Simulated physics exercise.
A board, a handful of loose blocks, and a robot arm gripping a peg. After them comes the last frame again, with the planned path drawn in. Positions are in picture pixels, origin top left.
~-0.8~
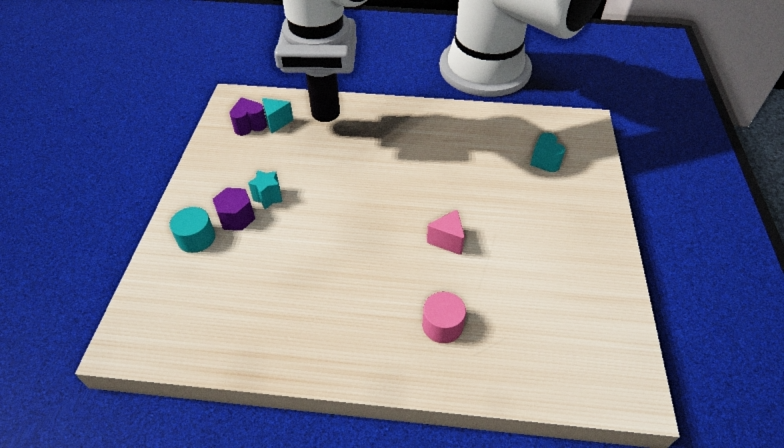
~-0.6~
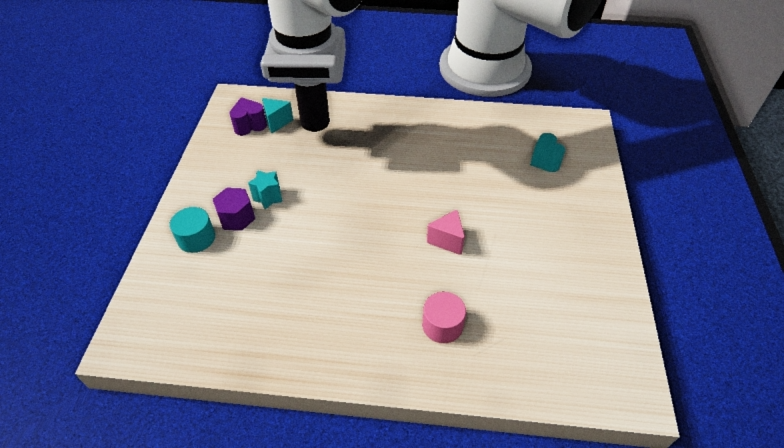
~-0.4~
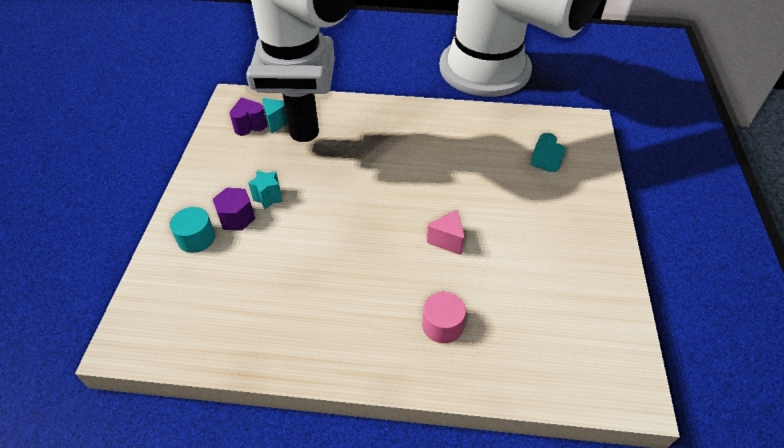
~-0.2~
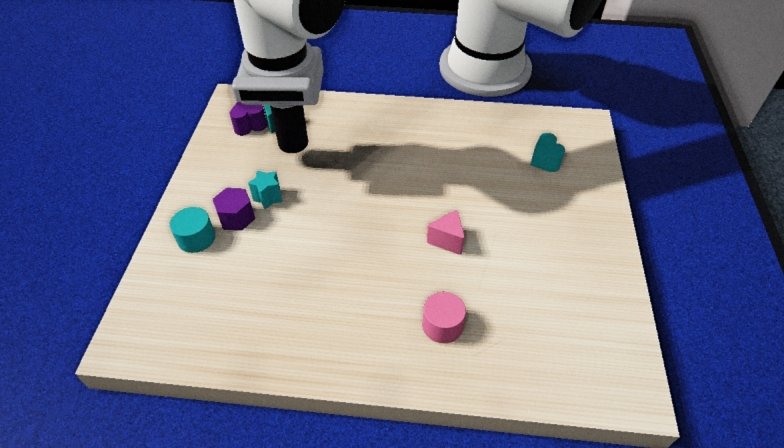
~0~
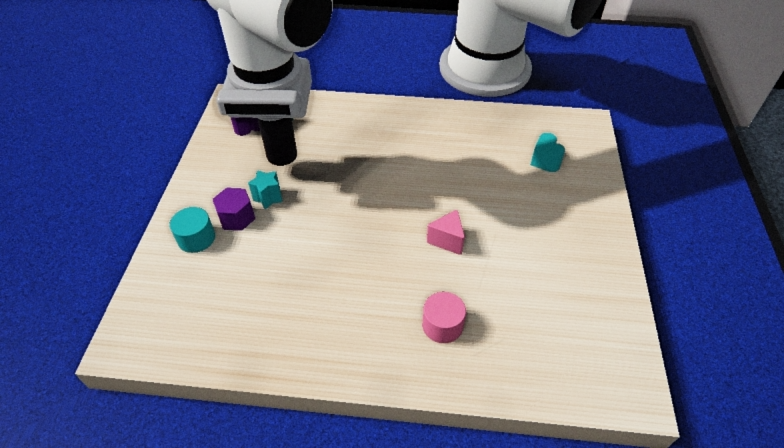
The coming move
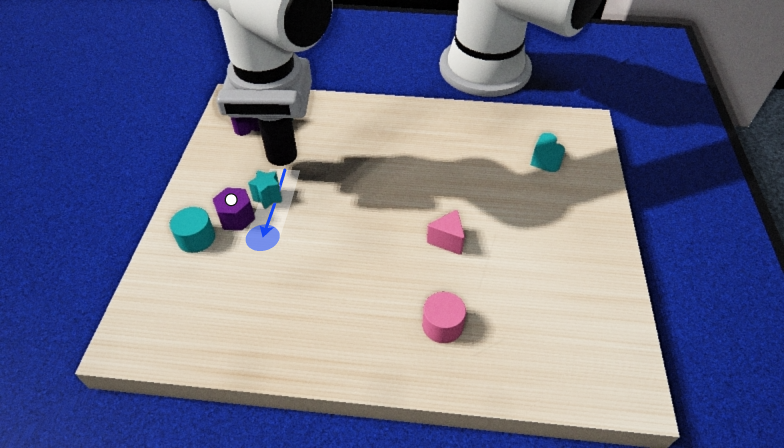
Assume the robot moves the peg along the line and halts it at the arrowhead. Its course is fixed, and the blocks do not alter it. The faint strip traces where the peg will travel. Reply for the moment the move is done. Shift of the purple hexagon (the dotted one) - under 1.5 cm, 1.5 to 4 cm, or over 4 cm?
The purple hexagon moves over 4 cm.
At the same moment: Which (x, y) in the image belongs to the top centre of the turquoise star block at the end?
The turquoise star block ends near (241, 241).
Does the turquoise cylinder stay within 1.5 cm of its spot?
It seems not.
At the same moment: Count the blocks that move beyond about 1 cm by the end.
Three or more blocks move.
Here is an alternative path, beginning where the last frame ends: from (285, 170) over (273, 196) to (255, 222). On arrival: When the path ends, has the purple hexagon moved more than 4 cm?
Yes, that is what happens.
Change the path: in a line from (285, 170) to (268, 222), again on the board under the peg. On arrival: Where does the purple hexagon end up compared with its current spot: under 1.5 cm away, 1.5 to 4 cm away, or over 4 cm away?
It goes a long way, over 4 cm.
The line goes from (285, 170) to (263, 238); the dot is on the purple hexagon.
On the path given first. One third of the way, peg at (276, 178); purple hexagon at (229, 202); turquoise star block at (259, 191), turned 20° clockwise.
Two thirds of the way, peg at (268, 201); turquoise cylinder at (178, 230); purple hexagon at (216, 224); turquoise star block at (248, 215), turned 30° clockwise.
At the end, peg at (259, 225); turquoise cylinder at (169, 235); purple hexagon at (203, 244), turned 40° clockwise; turquoise star block at (241, 241), turned 20° clockwise; turquoise triangular block unmoved.
